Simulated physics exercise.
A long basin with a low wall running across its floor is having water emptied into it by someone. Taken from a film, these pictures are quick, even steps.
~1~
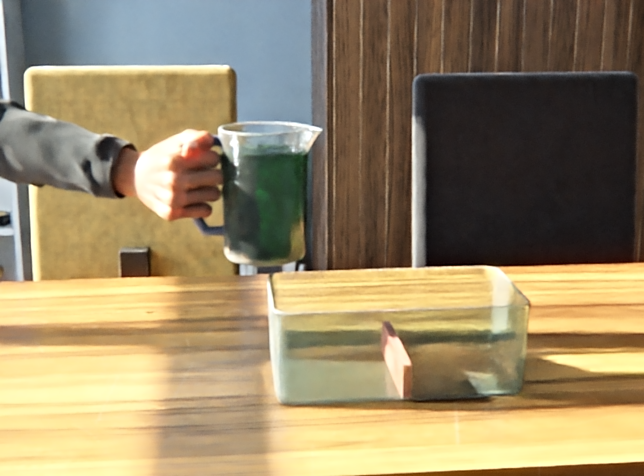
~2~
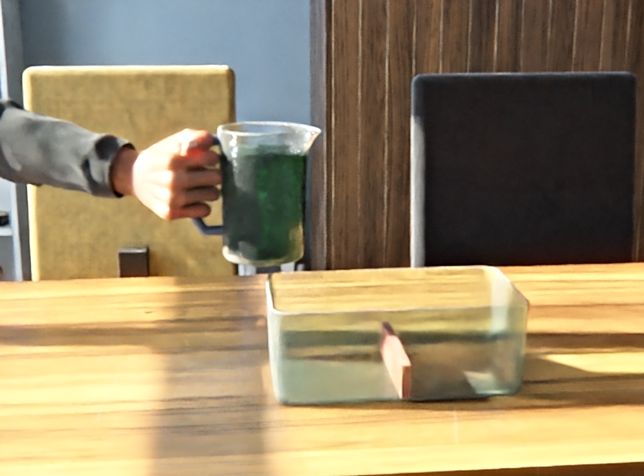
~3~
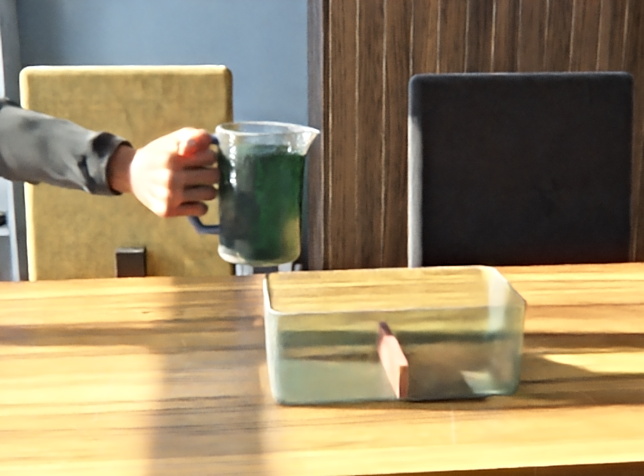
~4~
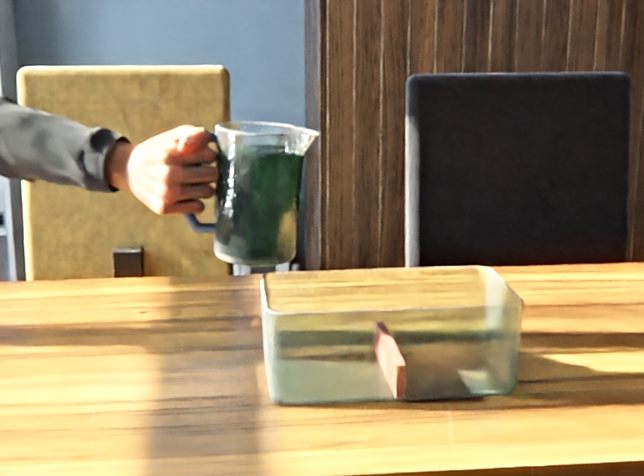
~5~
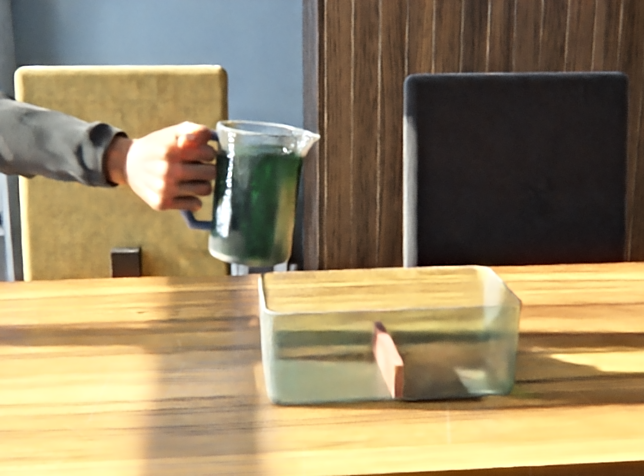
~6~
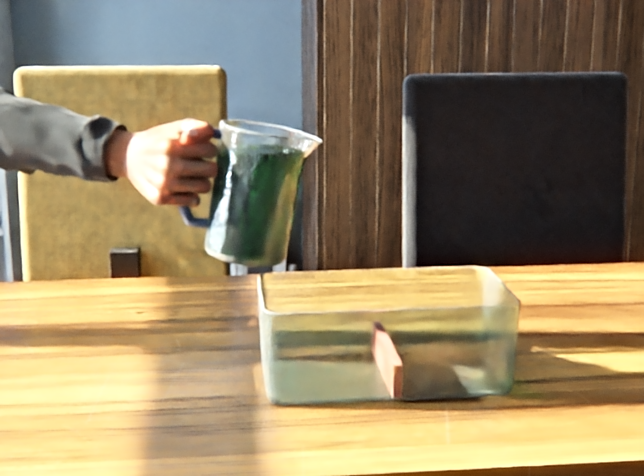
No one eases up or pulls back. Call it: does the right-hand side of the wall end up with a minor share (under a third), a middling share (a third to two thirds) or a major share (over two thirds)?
The right side gets a middling share.
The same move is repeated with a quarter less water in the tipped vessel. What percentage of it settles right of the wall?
Some 20 parts in a hundred, give or take.
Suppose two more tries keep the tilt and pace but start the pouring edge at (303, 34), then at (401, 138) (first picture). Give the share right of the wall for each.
Estimate, first then second: 65 per cent and 90 per cent.
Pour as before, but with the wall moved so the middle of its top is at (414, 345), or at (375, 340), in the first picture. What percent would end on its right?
Roughly 10 per cent first and roughly 80 per cent second.
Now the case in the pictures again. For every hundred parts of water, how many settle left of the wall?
That works out near 55 in every hundred.
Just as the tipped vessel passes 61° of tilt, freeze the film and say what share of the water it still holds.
It still holds around 90 per cent there.
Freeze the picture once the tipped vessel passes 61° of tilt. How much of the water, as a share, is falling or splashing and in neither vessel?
I'd reckon some 10 per cent.
A moment on, the tilt is 61° and 91 per cent is still to pour, 1 is left of the wall and 0 right of it.
Next, the tilt is 94° and 50 per cent is still to pour, 12 is left of the wall and 23 right of it.
Then the tilt is 100° and 10 per cent is still to pour, 42 is left of the wall and 42 right of it.
Later the tilt is 100° and 1 per cent is still to pour, 55 is left of the wall and 42 right of it.
Finally, 57 per cent lies left of the wall, 42 right of it and 1 outside.
